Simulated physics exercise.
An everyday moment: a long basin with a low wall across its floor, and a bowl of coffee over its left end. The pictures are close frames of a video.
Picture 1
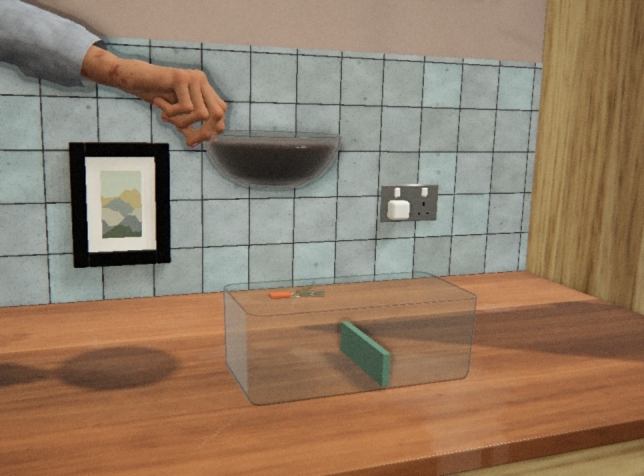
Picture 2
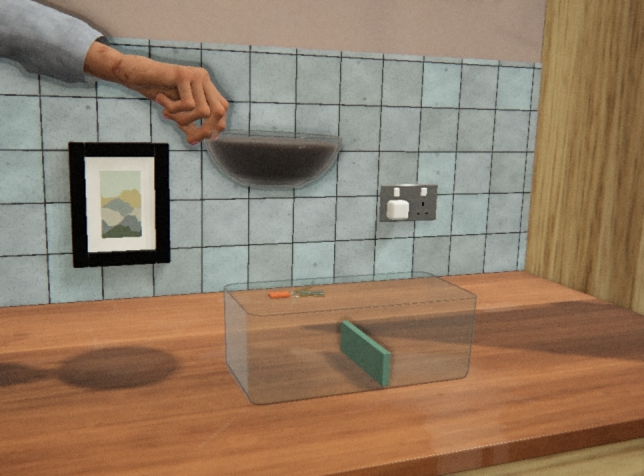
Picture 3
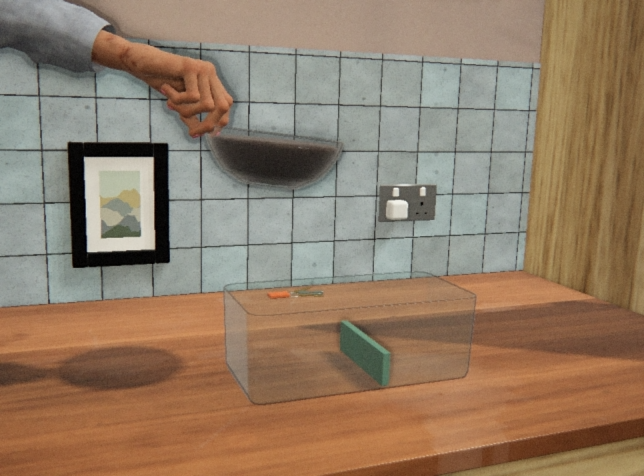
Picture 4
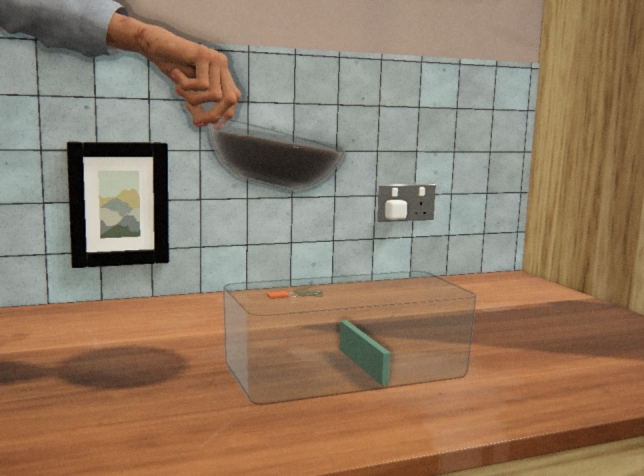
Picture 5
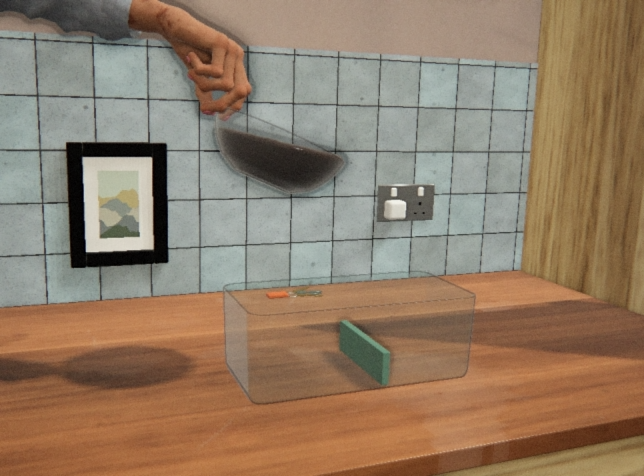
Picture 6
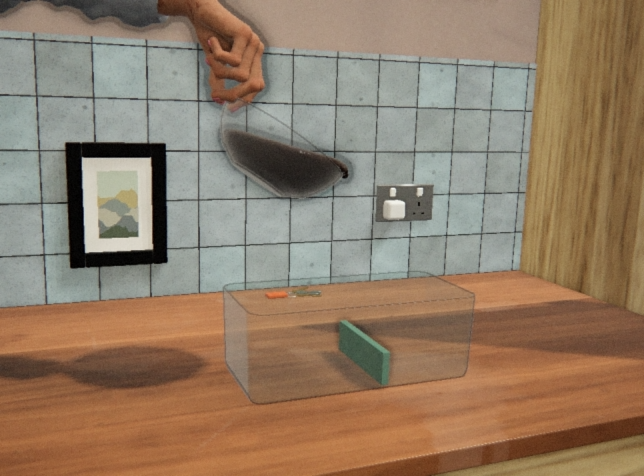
The footage shows a hand holding a clear bowl of dark liquid above a transparent basin with a low green wall inside, then gradually tilting it to the right until a little liquid reaches over the lower edge.
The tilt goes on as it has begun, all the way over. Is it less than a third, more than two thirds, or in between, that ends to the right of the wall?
It comes to from a third to two thirds.
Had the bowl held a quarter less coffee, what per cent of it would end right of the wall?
Roughly 40 in a hundred.
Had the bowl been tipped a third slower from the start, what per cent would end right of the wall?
Near 55 %.
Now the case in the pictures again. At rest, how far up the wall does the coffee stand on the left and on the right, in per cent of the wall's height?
Some 30 per cent left and 40 right.
A moment on, the bowl is tipped on its side and 5 per cent is still to pour, 7 is left of the wall and 25 right of it.
Next, the bowl is tipped on its side and 0 per cent is still to pour, 38 is left of the wall and 46 right of it.
Then the bowl is tipped on its side and 0 per cent is still to pour, 39 is left of the wall and 34 right of it.
Later the bowl is tipped on its side and 0 per cent is still to pour, 46 is left of the wall and 45 right of it.
Finally, 48 per cent lies left of the wall, 44 right of it and 8 outside.
